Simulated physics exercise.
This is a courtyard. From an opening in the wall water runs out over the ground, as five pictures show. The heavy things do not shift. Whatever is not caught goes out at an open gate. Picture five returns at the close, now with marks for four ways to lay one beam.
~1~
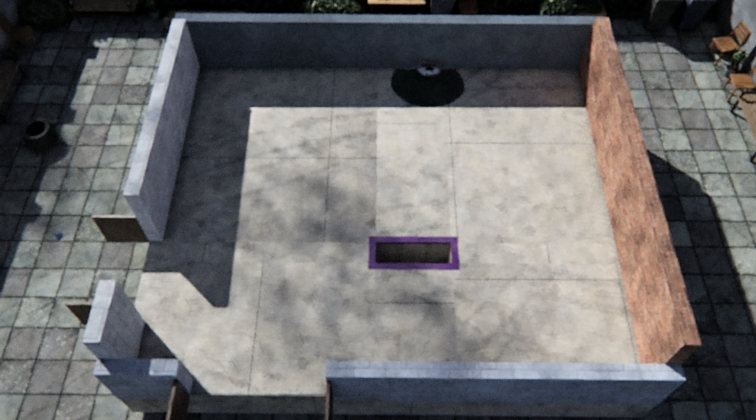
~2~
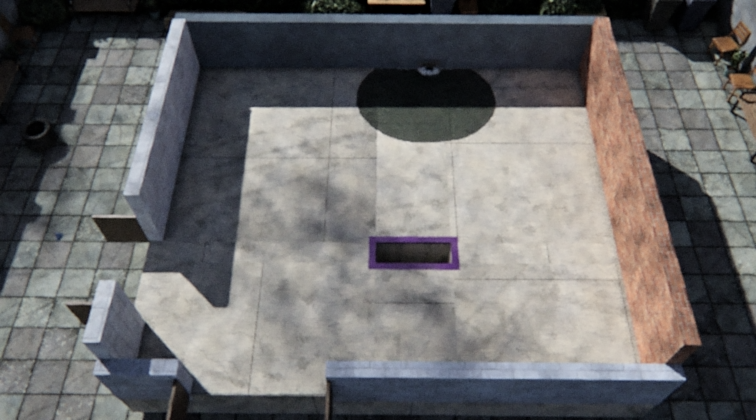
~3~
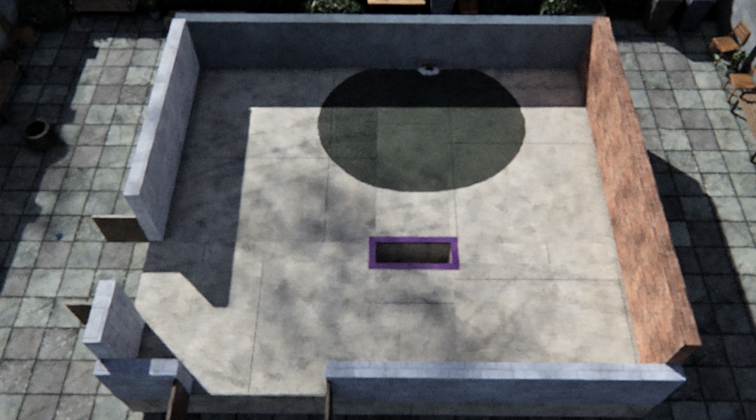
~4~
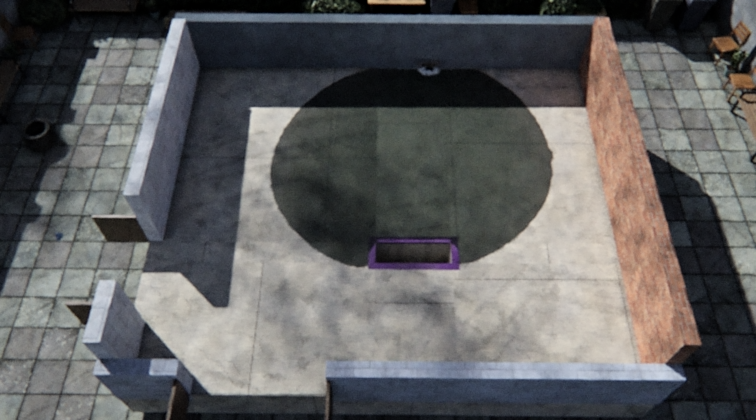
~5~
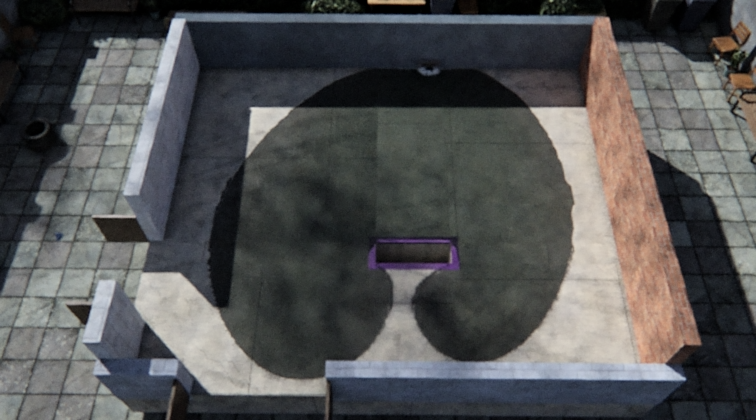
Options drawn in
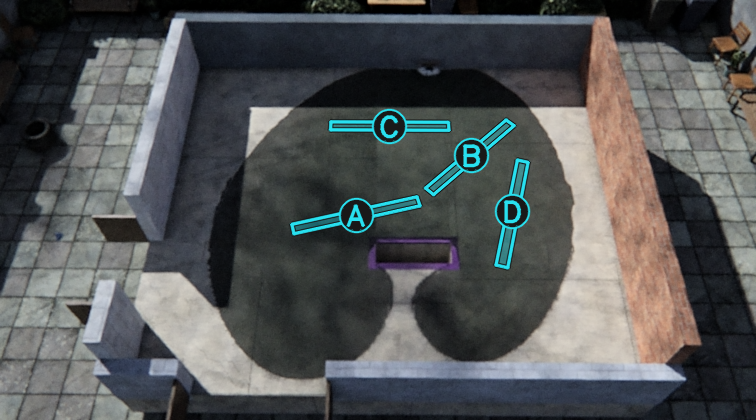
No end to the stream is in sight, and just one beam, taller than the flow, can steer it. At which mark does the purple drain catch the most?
Best: D.
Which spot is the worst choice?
C it is.
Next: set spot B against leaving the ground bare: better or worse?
It is worse.
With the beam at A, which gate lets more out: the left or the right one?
More leaves on the right.
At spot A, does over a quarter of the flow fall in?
No, it does not.
In cyan, A from (292, 229) to (418, 201); B from (429, 191) to (510, 122); C from (330, 125) to (448, 126); D from (501, 266) to (522, 161).
With A, about 21 % of the stream goes into the purple drain, about 78 % out by the gates.
With B, about 21 % of the stream goes into the purple drain, about 77 % out by the gates.
With C, about 12 % of the stream goes into the purple drain, about 87 % out by the gates.
With D, about 34 % of the stream goes into the purple drain, about 65 % out by the gates.
